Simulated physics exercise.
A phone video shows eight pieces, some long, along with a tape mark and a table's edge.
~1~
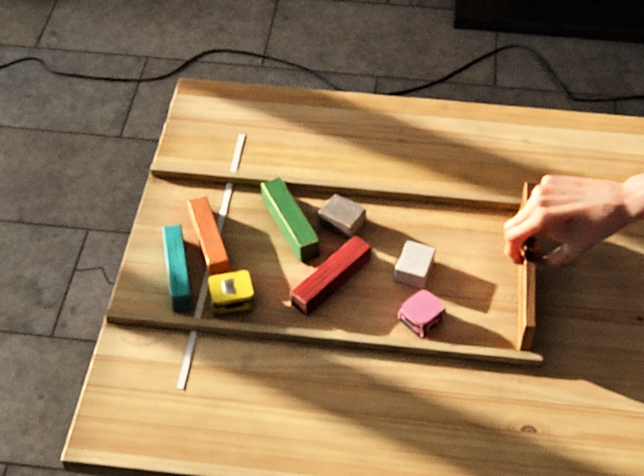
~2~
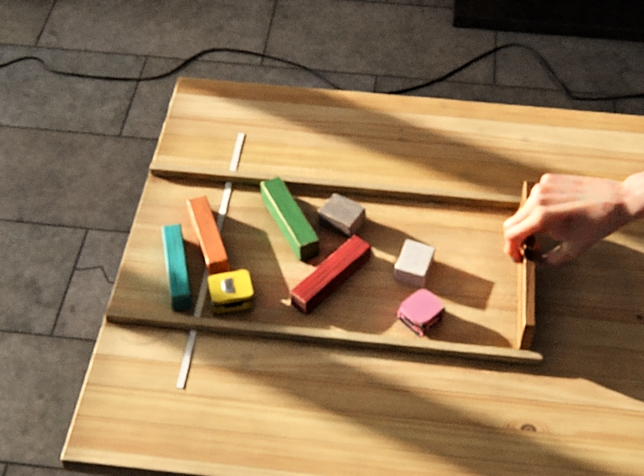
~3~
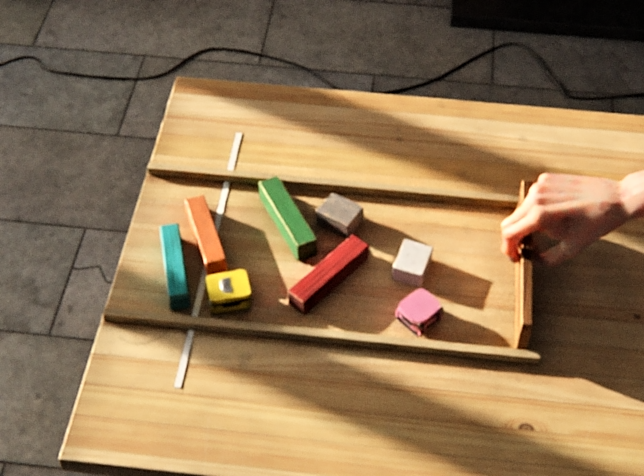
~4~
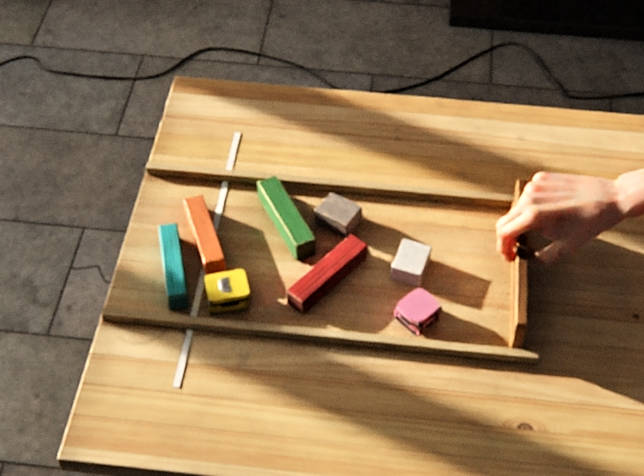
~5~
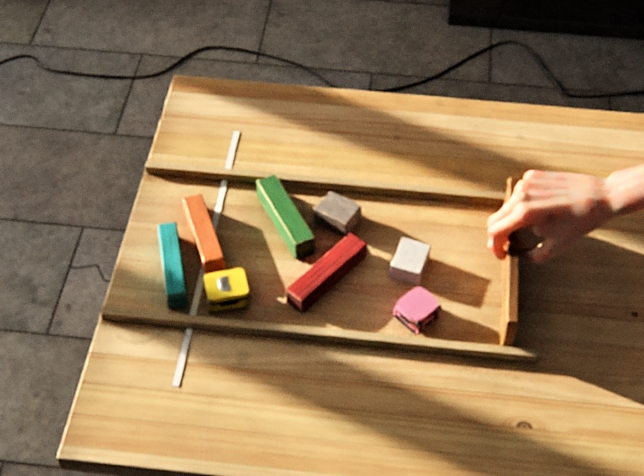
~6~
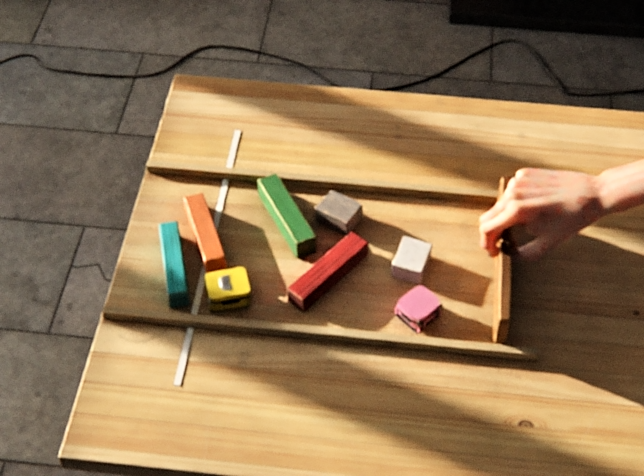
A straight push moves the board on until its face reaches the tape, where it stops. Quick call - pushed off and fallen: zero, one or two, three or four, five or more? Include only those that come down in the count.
Call: One or two.
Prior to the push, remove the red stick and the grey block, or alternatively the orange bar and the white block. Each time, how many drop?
Try 1: 0; try 2: 1.
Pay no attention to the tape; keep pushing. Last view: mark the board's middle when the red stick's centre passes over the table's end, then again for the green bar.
The middle is at (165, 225) when it's the red stick, and at (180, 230) when it's the green bar.
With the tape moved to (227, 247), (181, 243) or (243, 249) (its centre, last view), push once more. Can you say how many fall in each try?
1, 3, 0.
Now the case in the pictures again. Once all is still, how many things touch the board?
Total: 3.
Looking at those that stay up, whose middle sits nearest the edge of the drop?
Yellow case.
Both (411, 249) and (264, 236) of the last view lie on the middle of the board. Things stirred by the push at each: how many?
At the one place 2, at the other 8.
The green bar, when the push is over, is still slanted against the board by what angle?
Somewhere near 20 degrees, I'd say.
Soon after, none off yet; turquoise stick at rest near (174, 264); orange bar at rest near (205, 232); yellow case at rest near (228, 291).
After that, none off yet; turquoise stick at rest near (174, 264); orange bar at rest near (204, 232); yellow case displaced a little near (213, 287).
In the end, the number that fall off is one or two; gone, orange bar and turquoise stick.
